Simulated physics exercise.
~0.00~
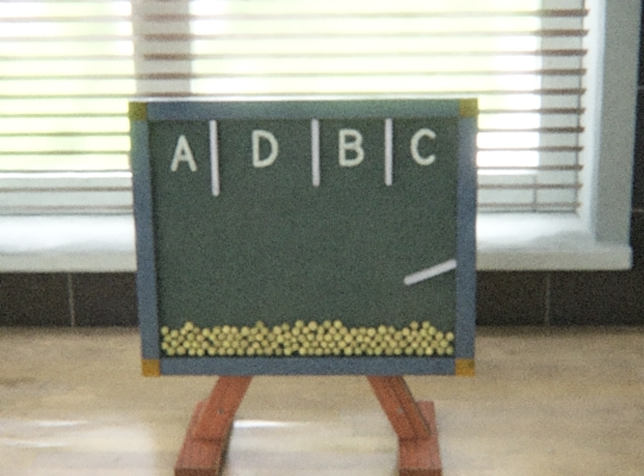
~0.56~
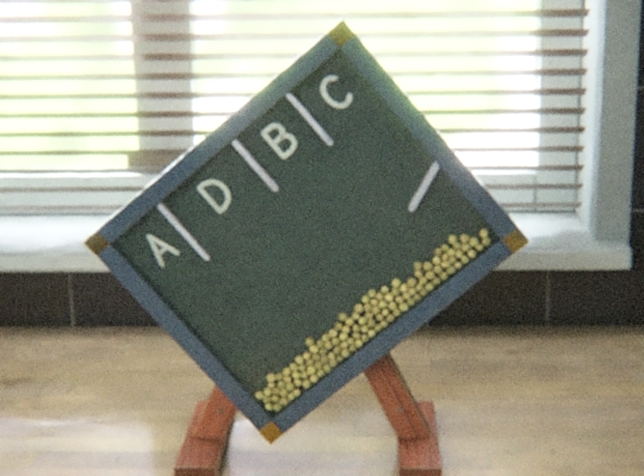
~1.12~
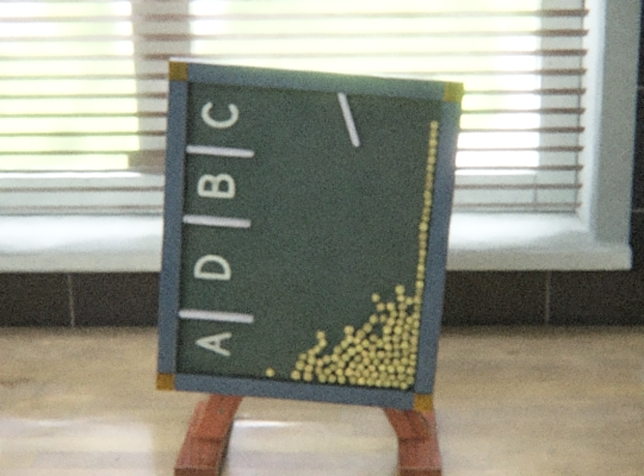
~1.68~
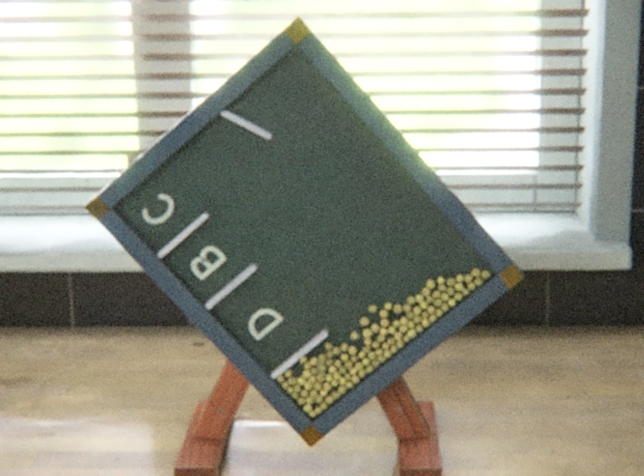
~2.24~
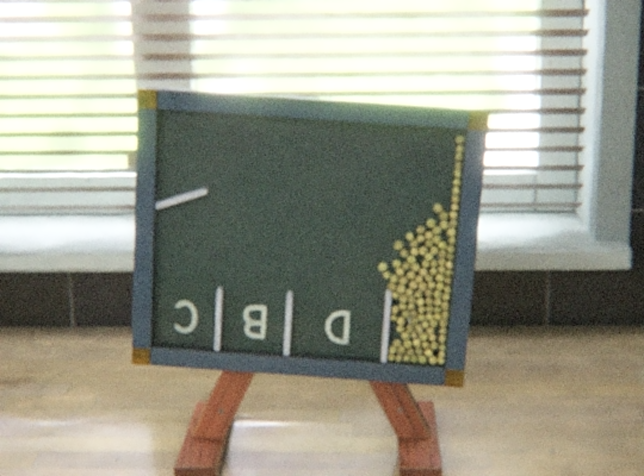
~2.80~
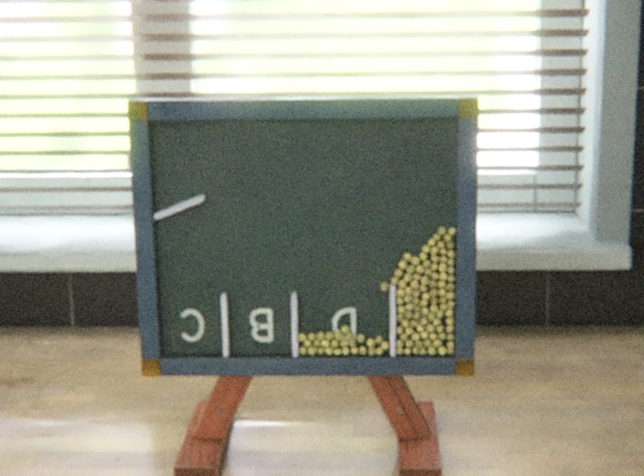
Framed green box turning counterclockwise until upside down, its yellowish beans sliding right and settling mostly in pocket A, some in D.
